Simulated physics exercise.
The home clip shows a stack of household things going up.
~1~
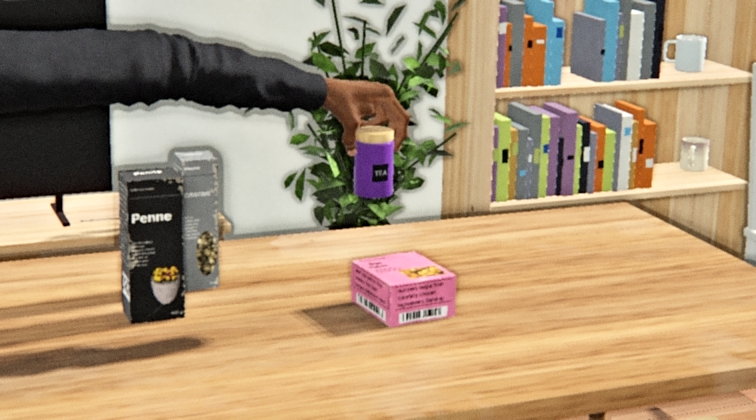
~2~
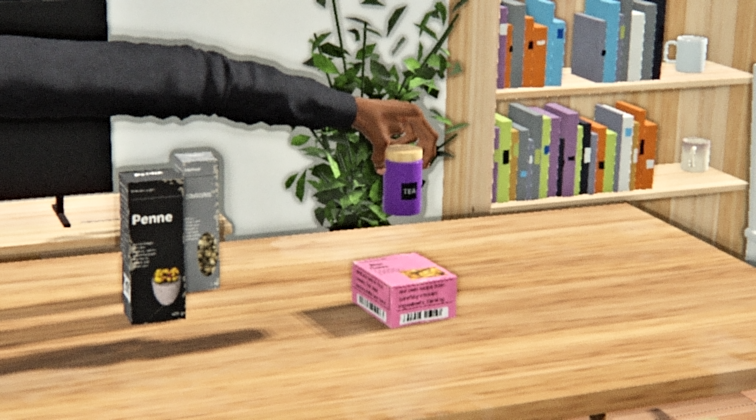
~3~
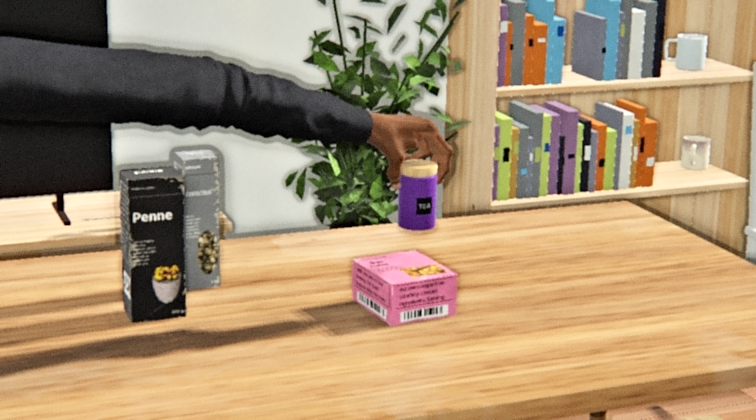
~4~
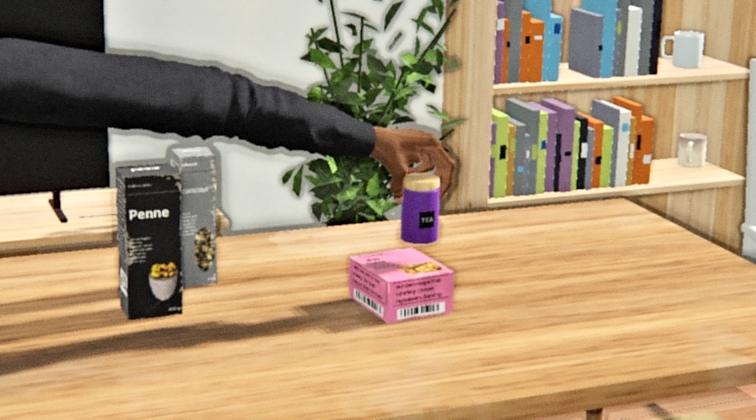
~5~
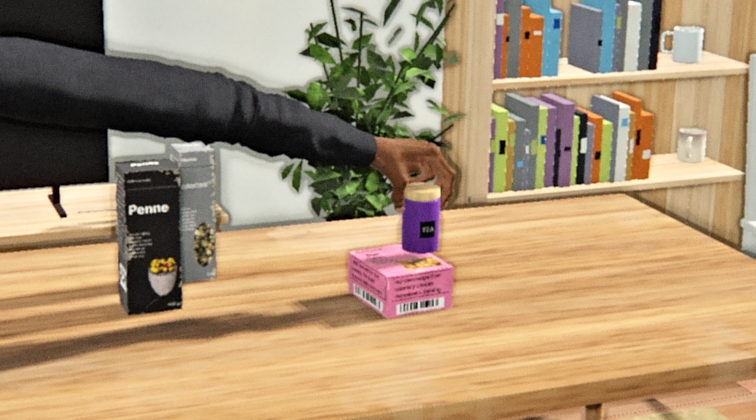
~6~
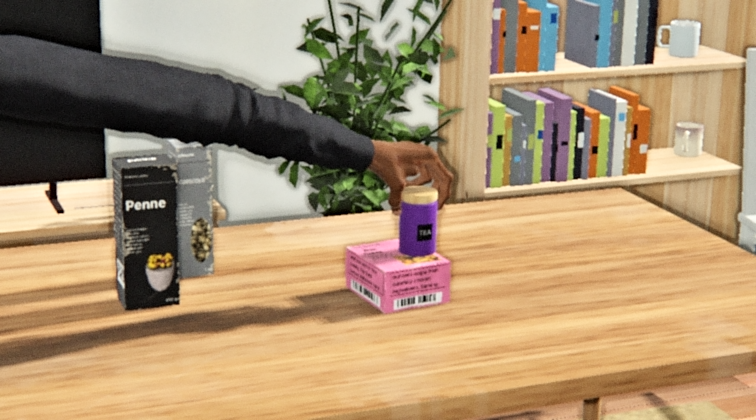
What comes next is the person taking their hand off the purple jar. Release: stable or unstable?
Most likely the pile will stay as built.
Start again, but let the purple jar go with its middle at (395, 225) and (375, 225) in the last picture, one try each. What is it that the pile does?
So the first time it does not fall and the second time it does not fall.
Then, 0.20 s after the last picture, nothing has stirred.
Then, 0.50 s after the last picture, purple jar resting near (418, 221).
At rest, all 4 in place. Seen from the same camera at the end, purple jar near (418, 221). The pile holds.
